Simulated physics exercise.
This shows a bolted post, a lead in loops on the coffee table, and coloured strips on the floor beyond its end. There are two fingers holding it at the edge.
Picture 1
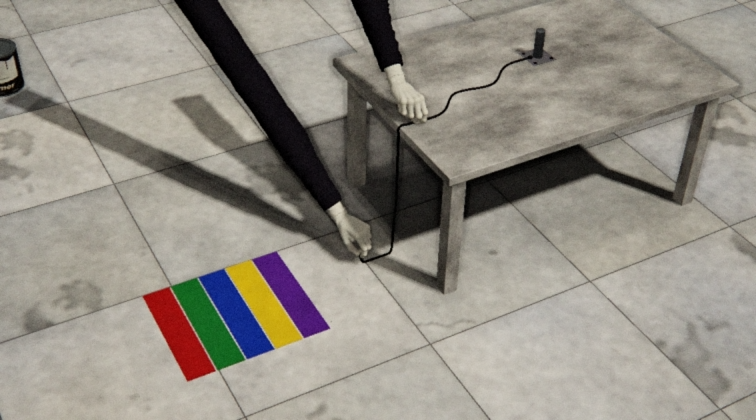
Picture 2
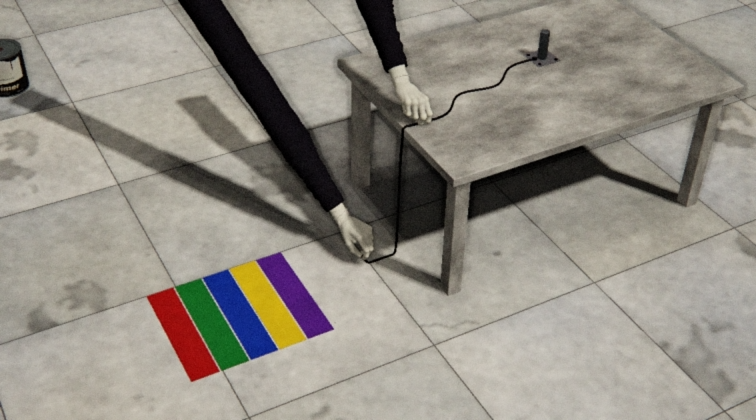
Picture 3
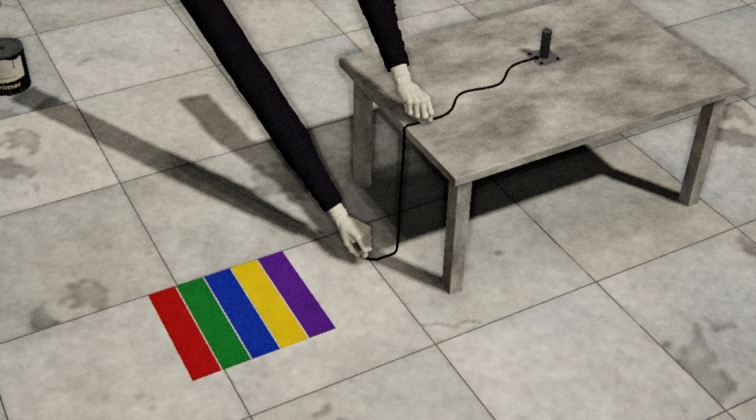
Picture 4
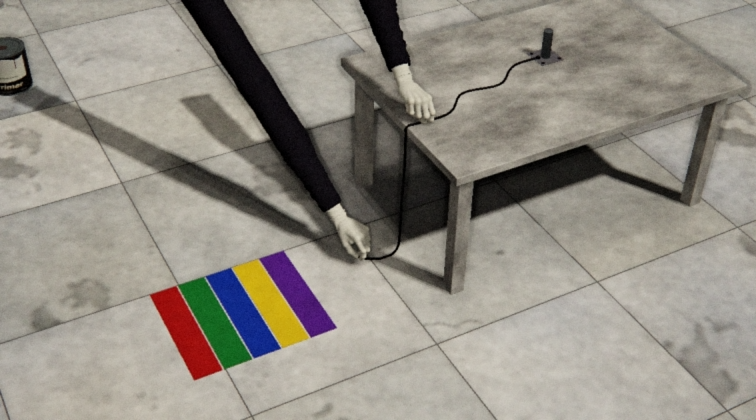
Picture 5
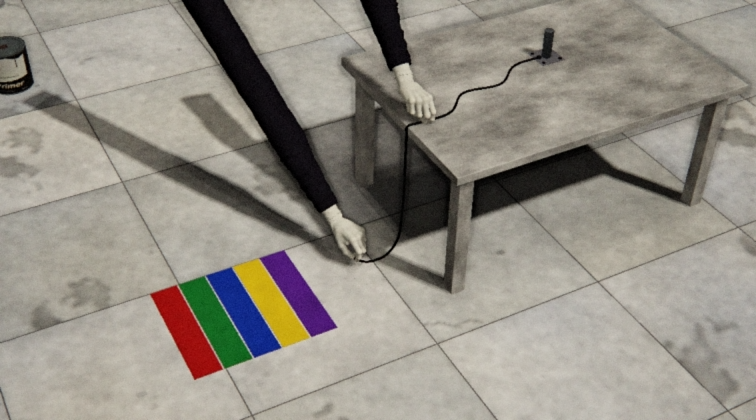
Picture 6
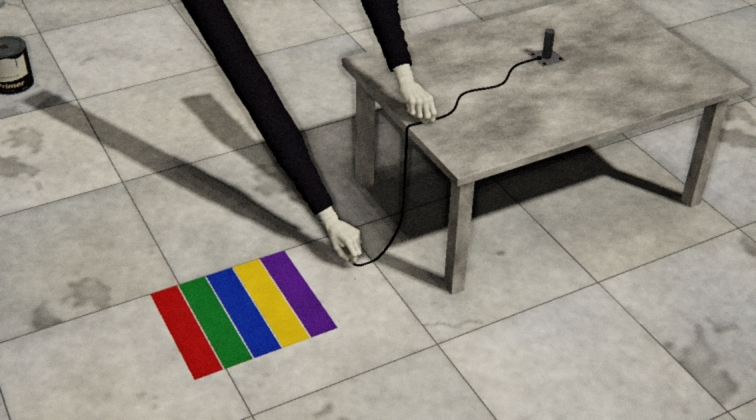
On a tiled floor beside a low table, one hand pressed a dark cord at the table's edge while the other held its end below, then drew it slightly left toward coloured strips.
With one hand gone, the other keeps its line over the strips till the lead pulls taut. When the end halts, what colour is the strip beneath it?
Yellow.
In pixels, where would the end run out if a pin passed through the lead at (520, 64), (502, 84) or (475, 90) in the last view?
Per try (px, approx.): (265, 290), (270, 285), (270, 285).
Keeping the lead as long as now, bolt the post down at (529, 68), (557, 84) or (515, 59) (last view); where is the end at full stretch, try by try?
(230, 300), (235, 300) and (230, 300).
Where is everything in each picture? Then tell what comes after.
In the first picture, end (360, 255); purple (308, 318); yellow (280, 329); blue (252, 339); green (223, 349); red (193, 360).
In the second picture, end (362, 256); lead through (512, 66) (479, 90) (447, 113) (402, 141) (399, 193) (396, 242).
In the third picture, end (361, 256).
In the fourth picture, end (359, 257); lead through (515, 65) (483, 89) (450, 112) (406, 140) (402, 192) (399, 241).
In the fifth picture, end (355, 258).
In the sixth picture, end (350, 260); lead through (517, 65) (484, 89) (452, 112) (407, 140) (404, 192) (391, 242).
Soon after, end near (313, 273); short of the strips.
Then, end near (283, 283); over purple.
At full stretch, end near (265, 289); over yellow. The yellow one.
